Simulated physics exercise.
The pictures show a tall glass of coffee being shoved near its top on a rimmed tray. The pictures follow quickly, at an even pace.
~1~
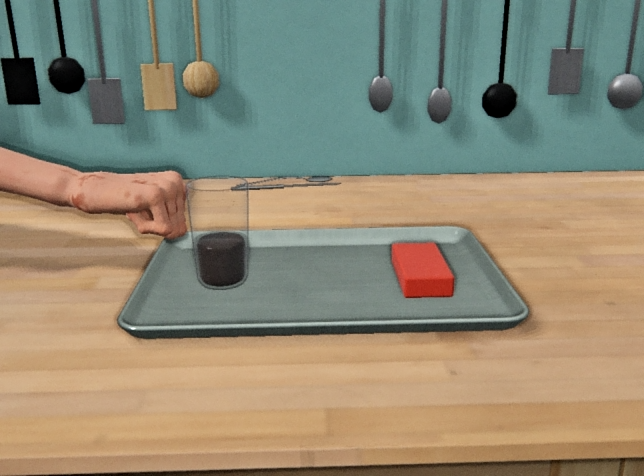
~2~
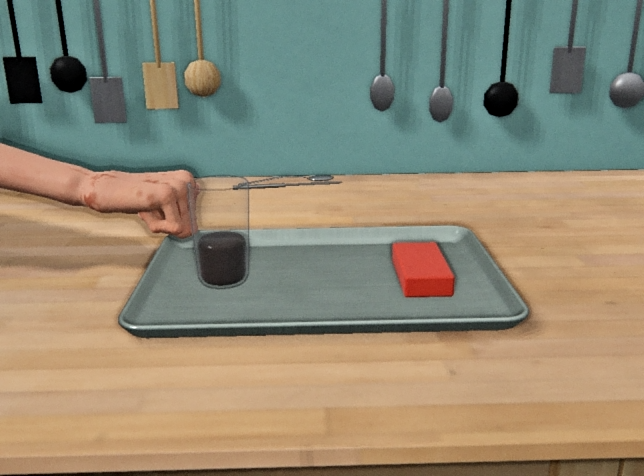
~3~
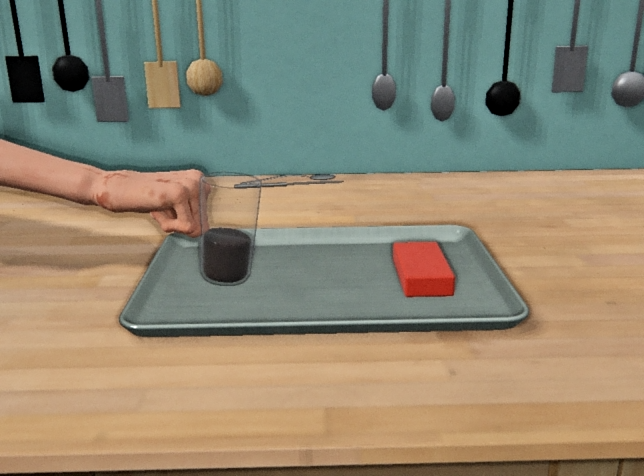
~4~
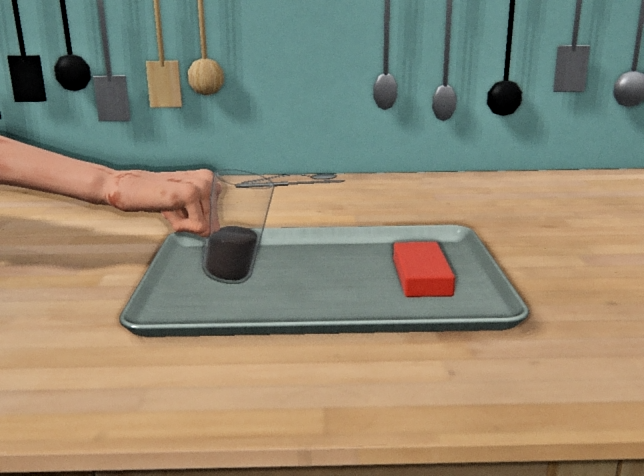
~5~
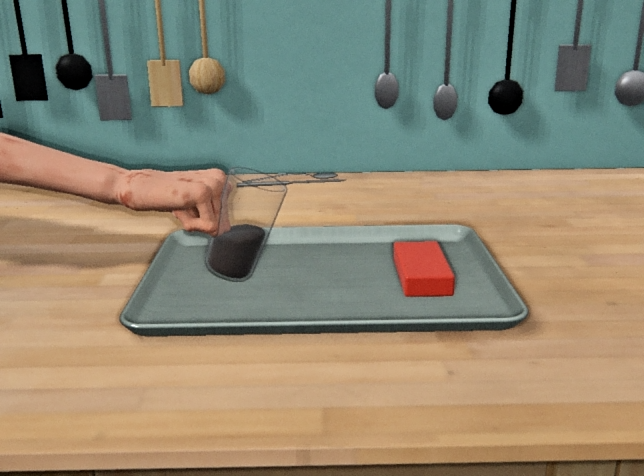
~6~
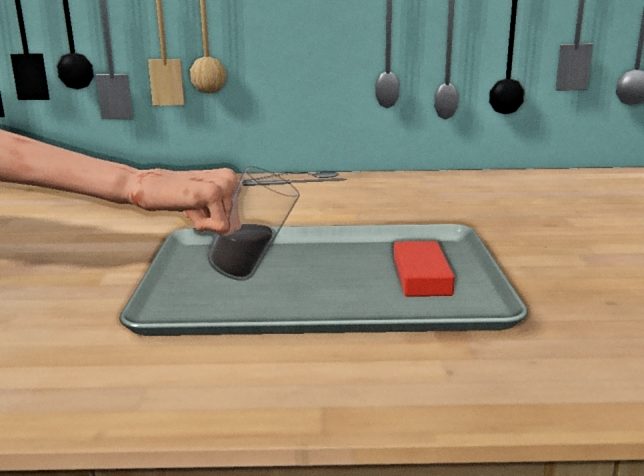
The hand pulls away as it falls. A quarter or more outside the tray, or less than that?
After the fall less than a quarter leaves the tray.
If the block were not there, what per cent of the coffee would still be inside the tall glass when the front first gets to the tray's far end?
Near 50 %.
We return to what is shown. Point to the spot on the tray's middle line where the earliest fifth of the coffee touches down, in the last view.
Roughly at (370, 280).
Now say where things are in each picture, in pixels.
The first frame shows tilt 0°; right rim (246, 184); surface from (197, 239) to (244, 238); the tray's far rim is at (494, 266); a block is fixed to the tray further along.
The second frame shows tilt 0°; right rim (247, 184); surface from (199, 238) to (246, 237).
The third frame shows tilt 7°; right rim (259, 184); surface from (205, 231) to (251, 236).
The fourth frame shows tilt 13°; right rim (272, 187); surface from (210, 233) to (258, 233).
The fifth frame shows tilt 21°; right rim (285, 190); surface from (214, 234) to (265, 230).
The sixth frame shows tilt 28°; right rim (297, 196); surface from (220, 231) to (273, 230).
A moment on, the tall glass is falling and 100 per cent is in the glass, 0 on the tray and 0 above or beyond its rim.
Next, the tall glass lies on its side and 100 per cent is in the glass, 0 on the tray and 0 above or beyond its rim.
Then the tall glass lies on its side and 58 per cent is in the glass, 34 on the tray and 9 above or beyond its rim.
Later the tall glass lies on its side and 28 per cent is in the glass, 69 on the tray and 3 above or beyond its rim.
At rest 97 per cent is held by tray and glass, 3 is off the tray.
